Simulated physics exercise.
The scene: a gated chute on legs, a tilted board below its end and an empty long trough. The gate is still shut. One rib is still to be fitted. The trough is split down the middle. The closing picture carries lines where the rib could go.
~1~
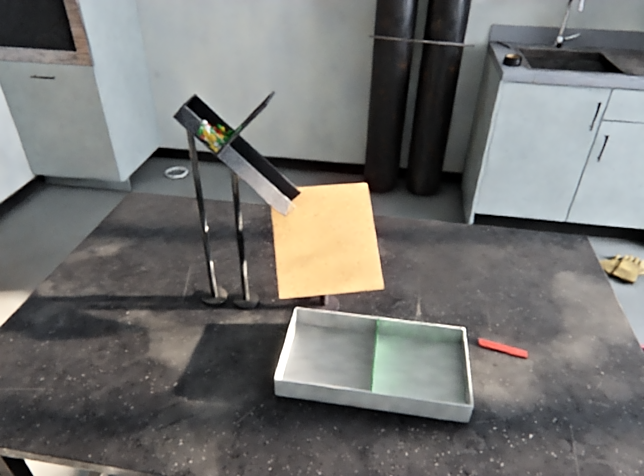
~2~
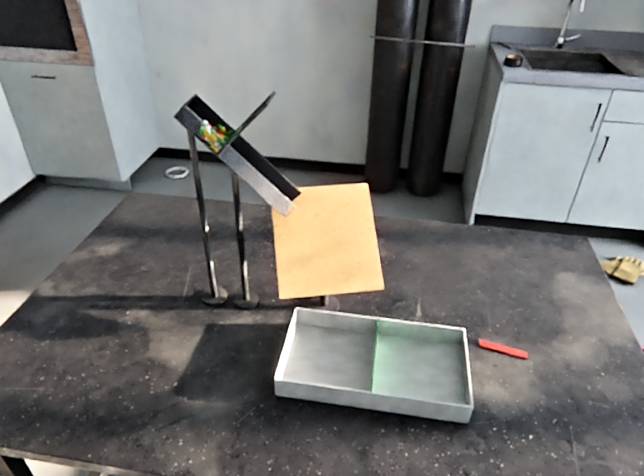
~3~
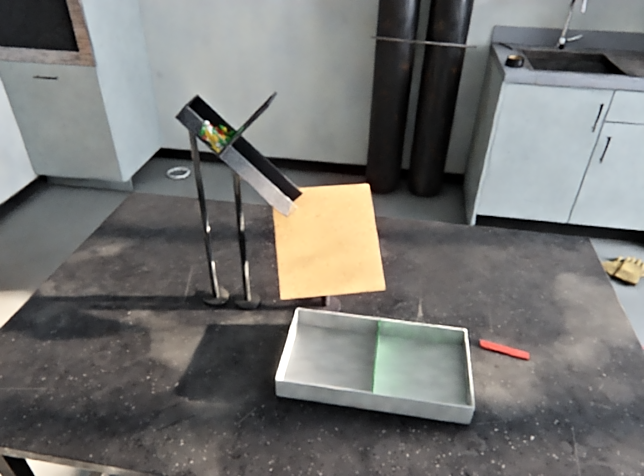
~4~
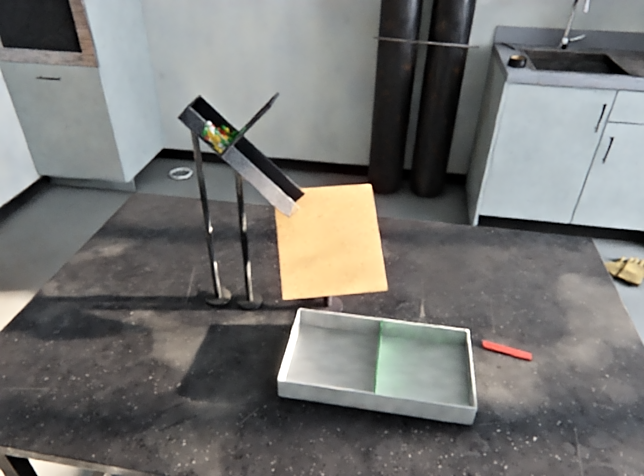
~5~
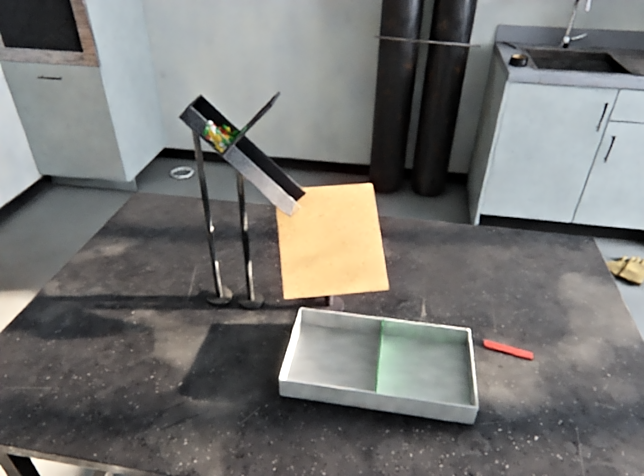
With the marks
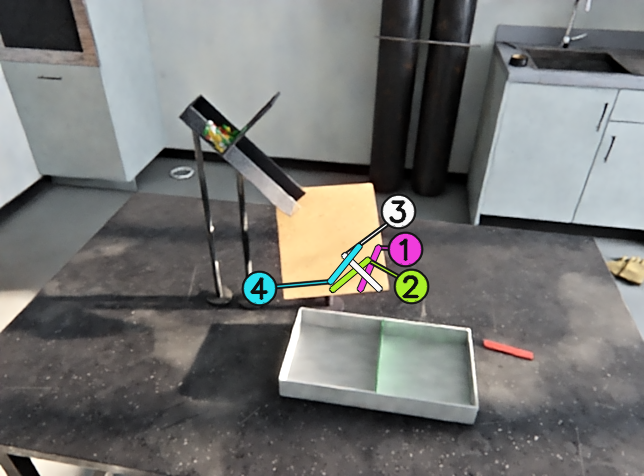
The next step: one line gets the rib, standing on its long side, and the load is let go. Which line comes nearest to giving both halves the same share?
3.
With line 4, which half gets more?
The left half.
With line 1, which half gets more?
The left half.
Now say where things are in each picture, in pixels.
In the first picture, load behind the gate at (215, 136), round plastic beads; lip of the chute at (288, 209), sloping fairly steeply.
In the second picture, middle of the board at (326, 238), tilted fairly steeply; middle of its low edge at (333, 294); of its high edge at (319, 186).
In the third picture, front corners of the trough at (276, 379) and (474, 408); front end of its middle wall at (373, 393); gate still shut at (237, 134).
In the fourth picture, middle of the load at (219, 137); lip at (292, 210).
In the fifth picture, middle of the load at (220, 136); lip at (293, 210).
On the marked copy, line 1 from (378, 247) to (360, 289); line 2 from (368, 260) to (332, 289); line 3 from (344, 255) to (379, 288); line 4 from (359, 246) to (330, 281).
If 1 is chosen, of what is caught, most in the left half, a small part in the right.
If 2 is chosen, of what is caught, most in the left half, a small part in the right.
If 3 is chosen, of what is caught, about half in the left half, about half in the right.
If 4 is chosen, of what is caught, most in the left half, a small part in the right.
